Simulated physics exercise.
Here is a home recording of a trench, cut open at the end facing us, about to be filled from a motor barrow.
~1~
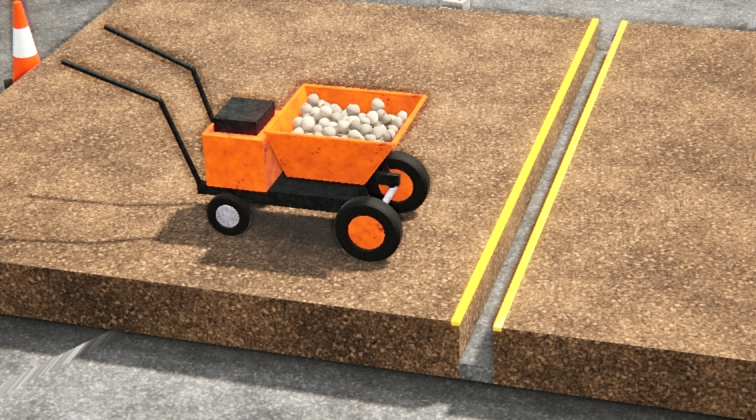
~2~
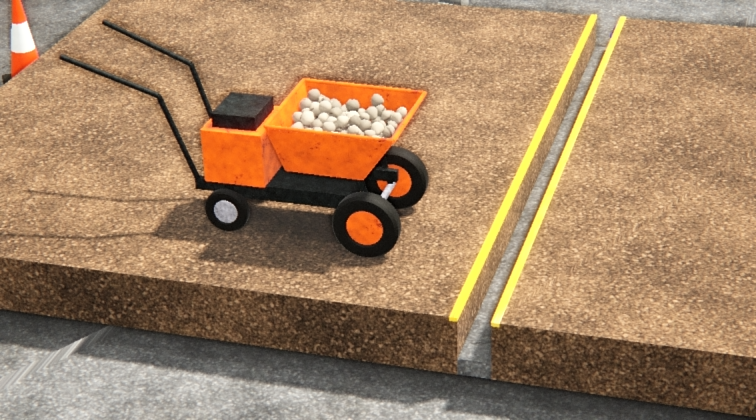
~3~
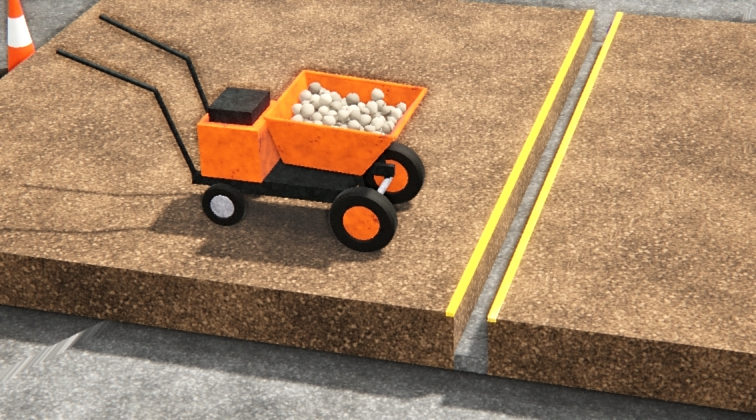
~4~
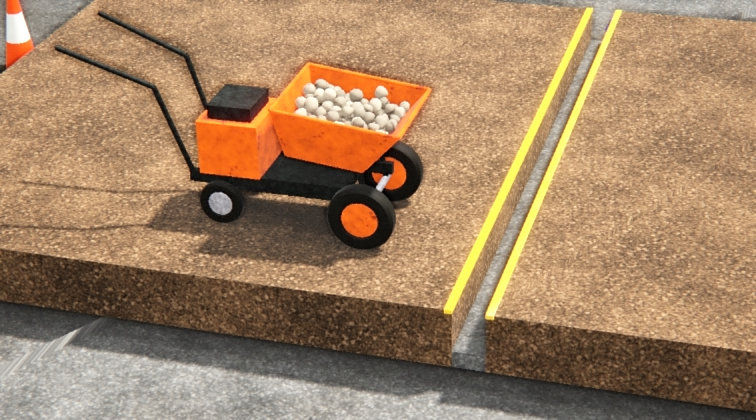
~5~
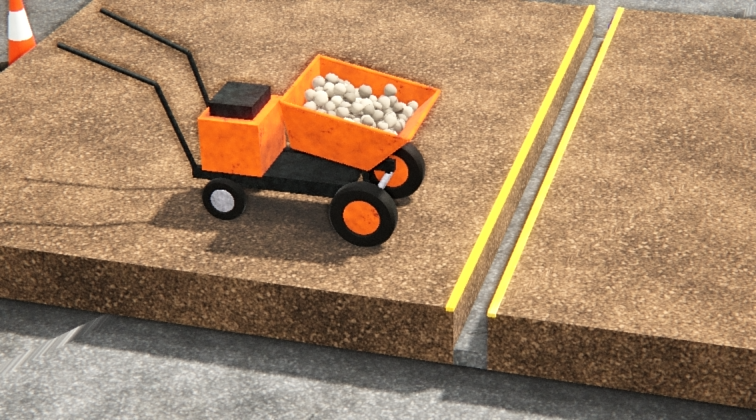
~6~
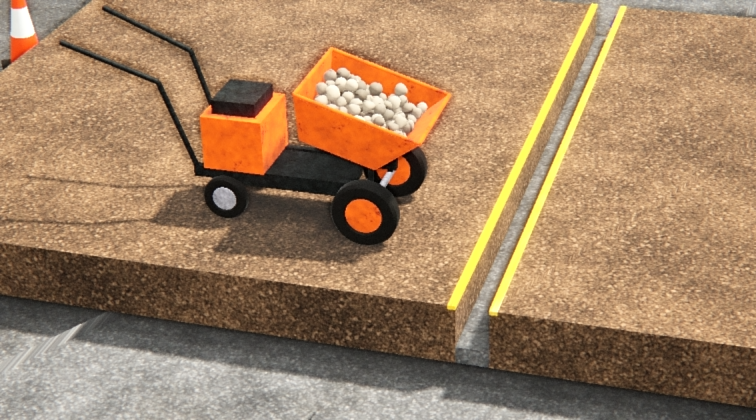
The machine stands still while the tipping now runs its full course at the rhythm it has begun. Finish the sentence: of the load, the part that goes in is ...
The majority.
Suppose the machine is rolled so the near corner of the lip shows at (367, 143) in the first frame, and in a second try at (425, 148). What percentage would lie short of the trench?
Roughly 30 per cent, and 0 per cent.
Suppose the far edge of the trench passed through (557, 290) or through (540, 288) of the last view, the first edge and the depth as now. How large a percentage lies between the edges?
Roughly 100 per cent, then roughly 100 per cent.
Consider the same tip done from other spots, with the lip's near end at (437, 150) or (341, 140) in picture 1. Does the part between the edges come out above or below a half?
Spot 1 gives the minor portion, spot 2 gives the minor portion.
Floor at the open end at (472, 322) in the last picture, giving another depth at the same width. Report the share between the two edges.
It comes out near 40 percent.
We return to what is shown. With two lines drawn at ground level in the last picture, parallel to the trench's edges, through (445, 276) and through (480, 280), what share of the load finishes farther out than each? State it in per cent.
I'd put it near 90 in a hundred, then near 60 in a hundred.
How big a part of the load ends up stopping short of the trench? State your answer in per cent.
That share comes out near 5 in a hundred.
Just after the last frame, skip tipped steeply; every one in the skip.
A moment on, skip tipped right over; the larger part in the skip; just a few short of the trench; about a tenth in or heaped over the trench; just a few beyond it; just a few falling.
Further on, skip tipped right over; about a tenth in the skip; about a tenth short of the trench; roughly two thirds in or heaped over the trench; about a tenth beyond it.
When it is over, skip tipped right over; about a tenth in the skip; about a tenth short of the trench; roughly two thirds in or heaped over the trench; about a tenth beyond it.
